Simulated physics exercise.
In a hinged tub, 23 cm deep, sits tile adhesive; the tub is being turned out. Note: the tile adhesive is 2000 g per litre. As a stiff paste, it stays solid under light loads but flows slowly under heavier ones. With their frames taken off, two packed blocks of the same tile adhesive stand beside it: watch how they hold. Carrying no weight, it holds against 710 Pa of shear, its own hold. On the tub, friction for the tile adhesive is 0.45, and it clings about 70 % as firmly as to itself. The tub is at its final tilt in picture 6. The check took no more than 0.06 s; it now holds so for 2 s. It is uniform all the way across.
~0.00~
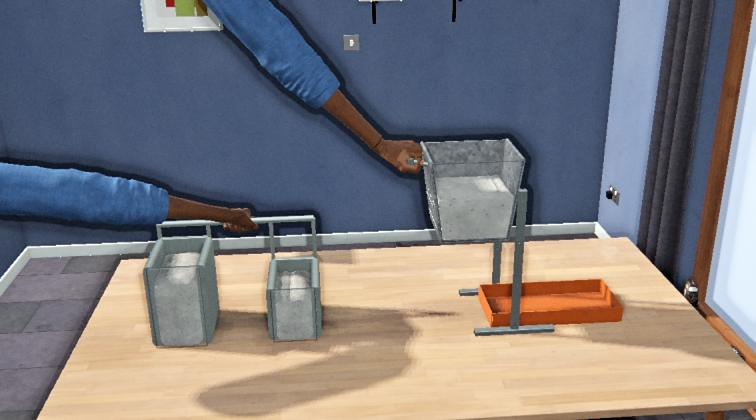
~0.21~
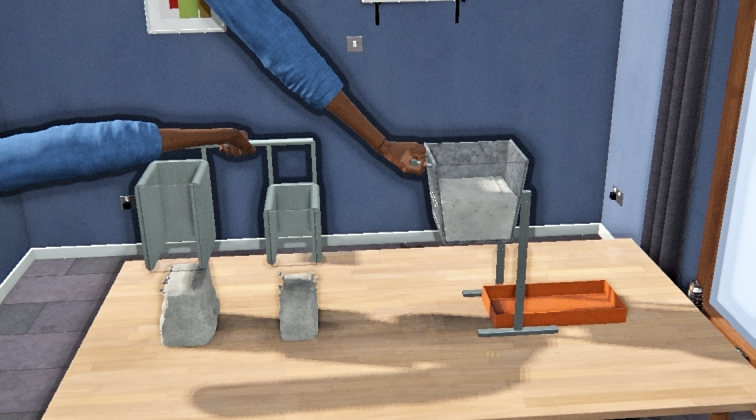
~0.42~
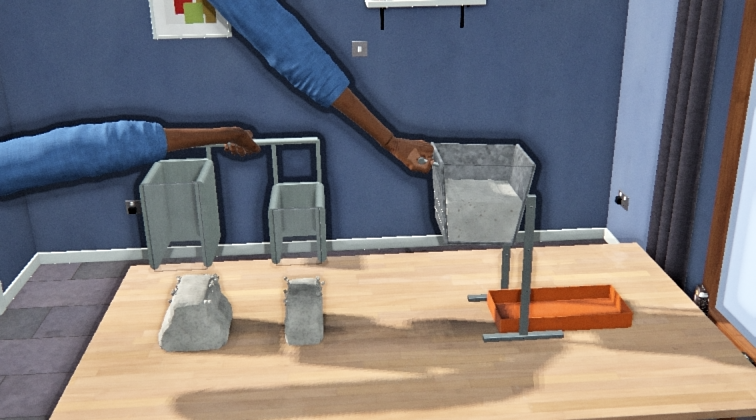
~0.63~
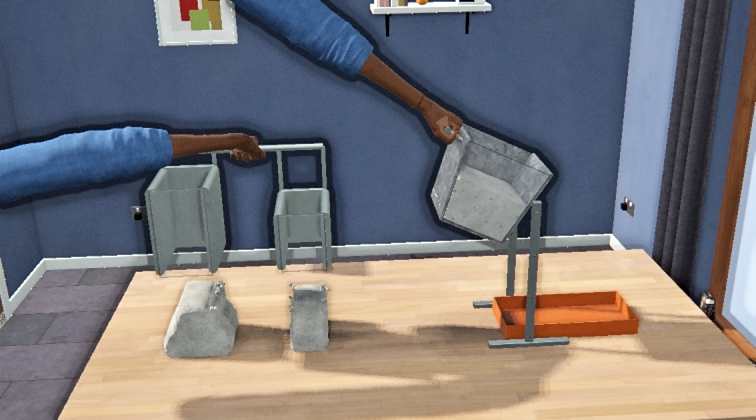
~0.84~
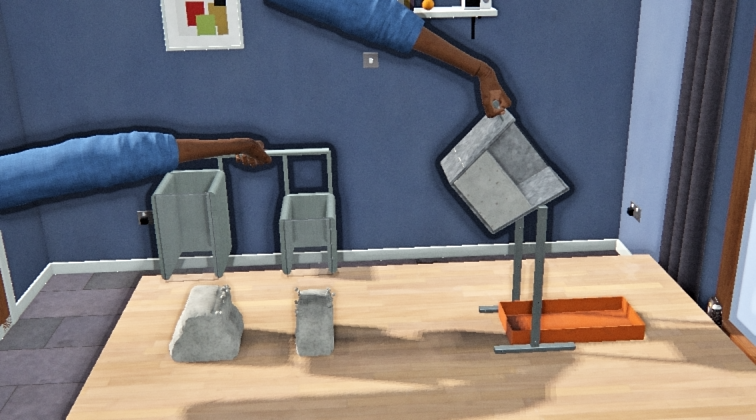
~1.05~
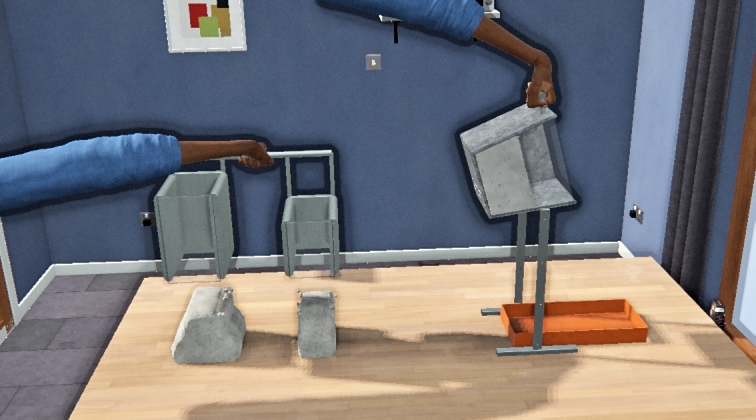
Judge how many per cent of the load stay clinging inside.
I would put it at about 100 percent.
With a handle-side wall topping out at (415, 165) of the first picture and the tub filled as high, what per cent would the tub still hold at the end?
About 100 % stays in the tub.
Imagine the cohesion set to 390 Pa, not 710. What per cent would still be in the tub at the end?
That comes out at roughly 100 %.
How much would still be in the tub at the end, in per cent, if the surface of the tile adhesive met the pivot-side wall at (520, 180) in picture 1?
100 %.
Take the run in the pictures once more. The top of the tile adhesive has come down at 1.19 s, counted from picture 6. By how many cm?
I reckon it's close to 1 cm.
After 1.19 s, the tub is at 74 degrees and holds 100 %.
After 1.36 s, the tub is at 74 degrees and holds 100 %.
After 1.53 s, the tub is at 74 degrees and holds 100 %.
After 1.70 s, the tub is at 74 degrees and holds 100 %.
After 3.05 s, at the end, the tub is at 74 degrees and holds 100 %.
